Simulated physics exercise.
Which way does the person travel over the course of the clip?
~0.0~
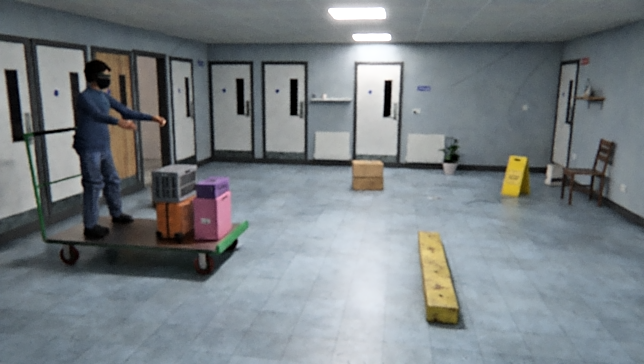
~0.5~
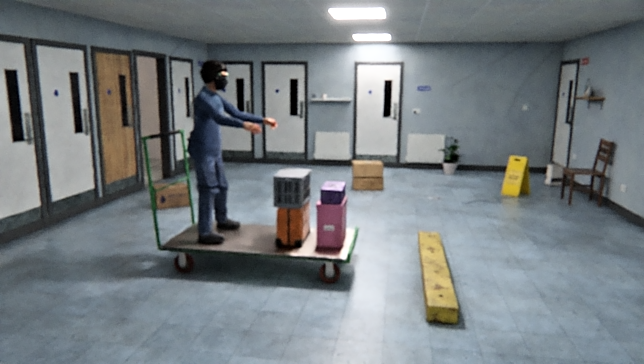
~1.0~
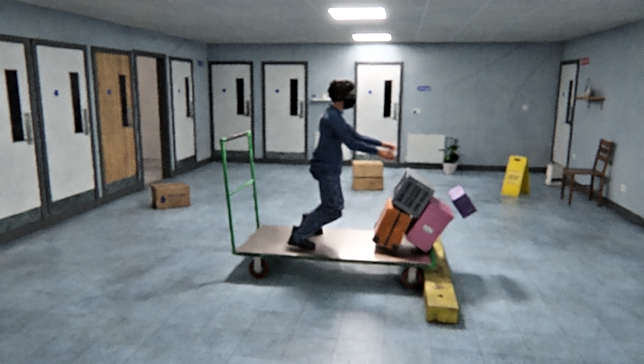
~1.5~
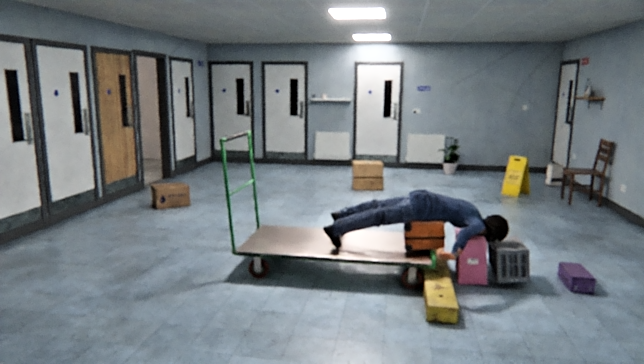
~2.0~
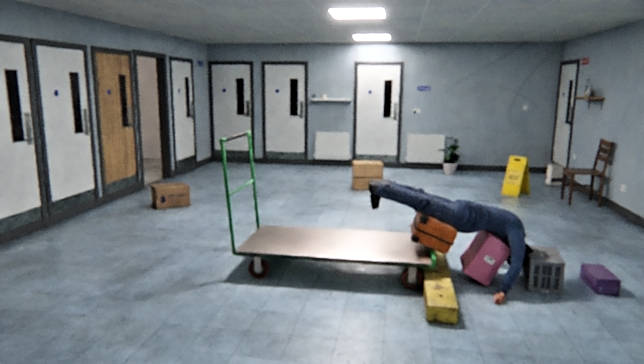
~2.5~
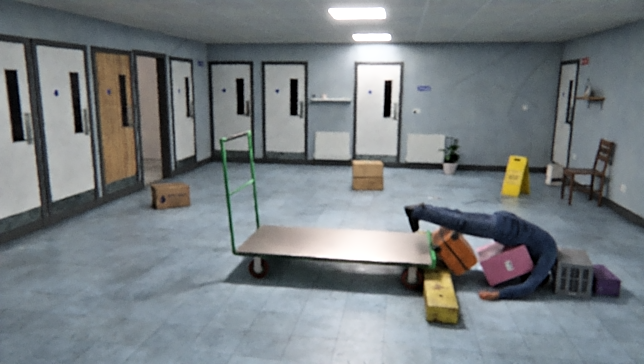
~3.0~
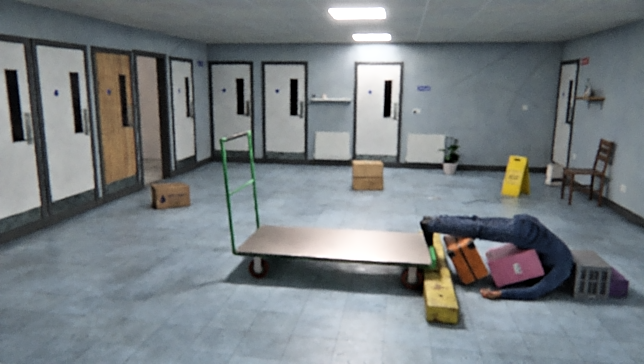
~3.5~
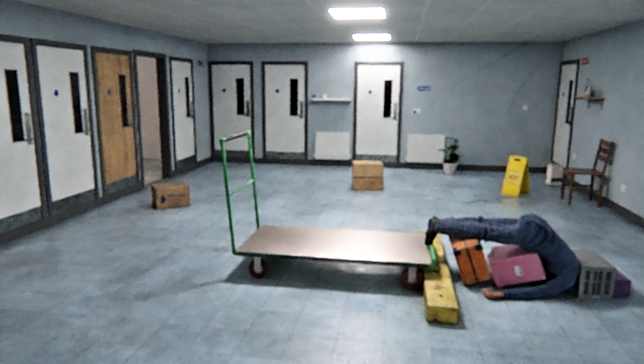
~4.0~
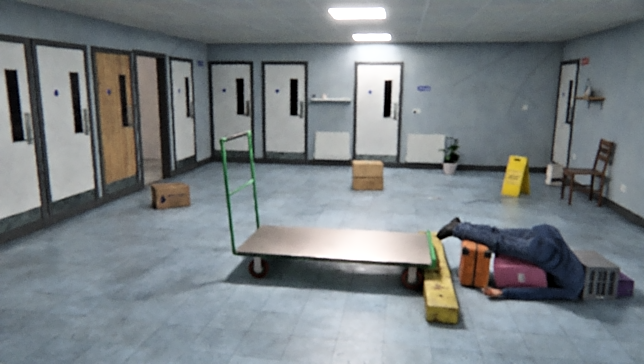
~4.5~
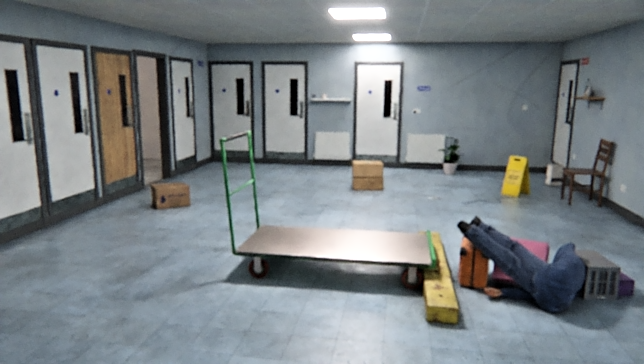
The person moves to the right, first riding on the cart and then pitching off its front end.
